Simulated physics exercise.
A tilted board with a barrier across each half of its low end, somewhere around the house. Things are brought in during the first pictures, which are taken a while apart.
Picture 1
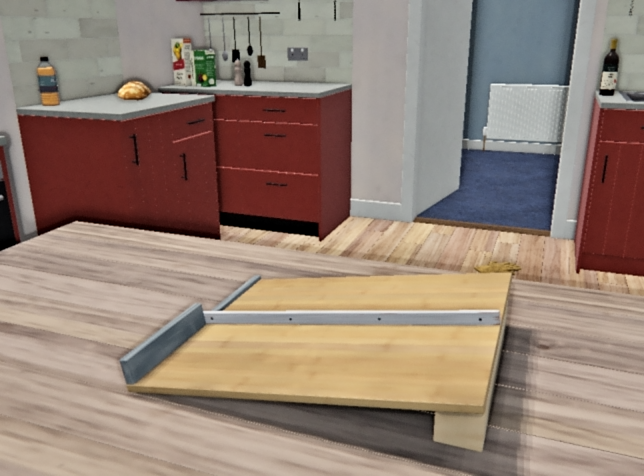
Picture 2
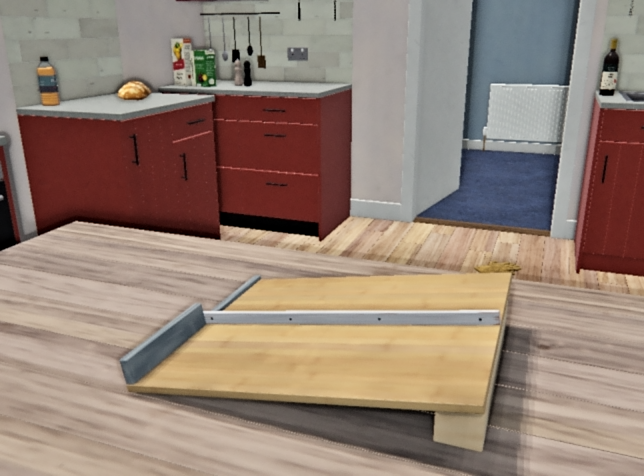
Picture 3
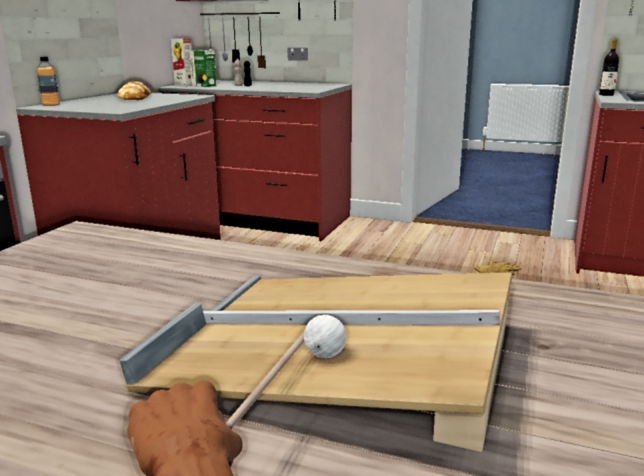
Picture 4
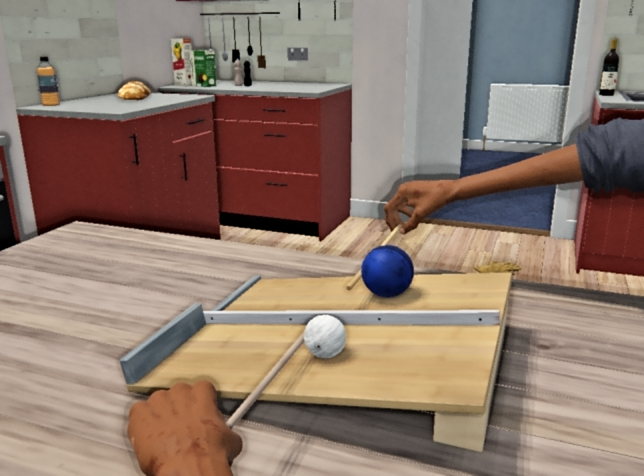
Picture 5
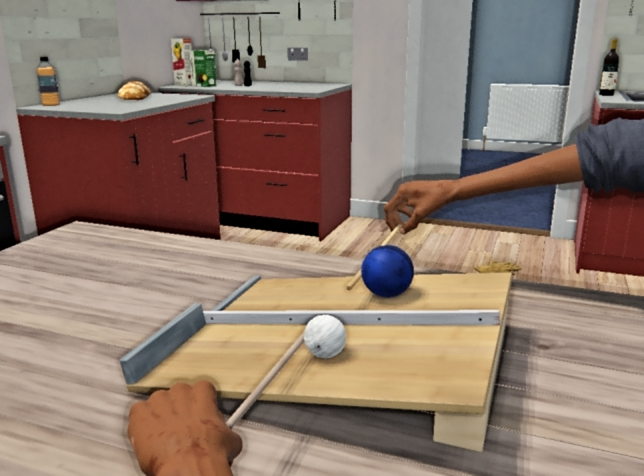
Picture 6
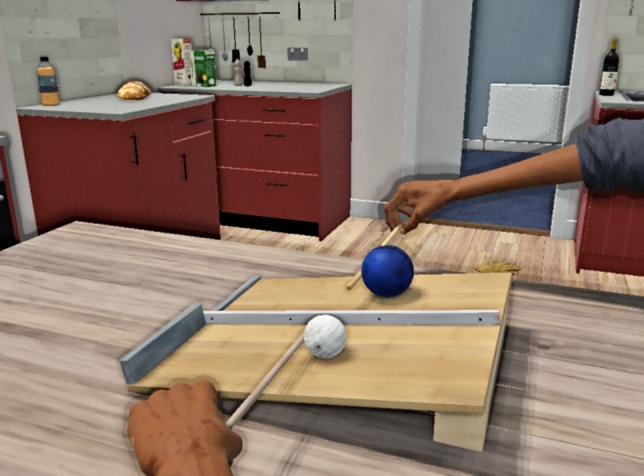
A hand with a thin stick and a round white object appear at the near side of a tilted wooden board, then a grey-sleeved arm with another stick and a blue ball appear at the far side. The still view looks slightly down across a wooden tabletop in a kitchen with red cabinets. A grey strip divides the board, grey barriers stand at its low left end, and afterwards nothing visibly moves.
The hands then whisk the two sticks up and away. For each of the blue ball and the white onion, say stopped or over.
In order: Blue ball: Off. White onion: Kept.
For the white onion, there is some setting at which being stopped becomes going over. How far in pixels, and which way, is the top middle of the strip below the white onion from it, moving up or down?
About 12 pixels, downward.
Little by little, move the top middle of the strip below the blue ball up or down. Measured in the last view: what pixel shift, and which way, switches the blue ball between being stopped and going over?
You'd need to move it up by some 8 pixels.
Then, 0.68 s after the last picture, blue ball rolling on the board near (262, 276); white onion rolling on the board near (187, 335).
By the end, the blue ball goes over the end; the white onion is held by the strip, near (185, 335).
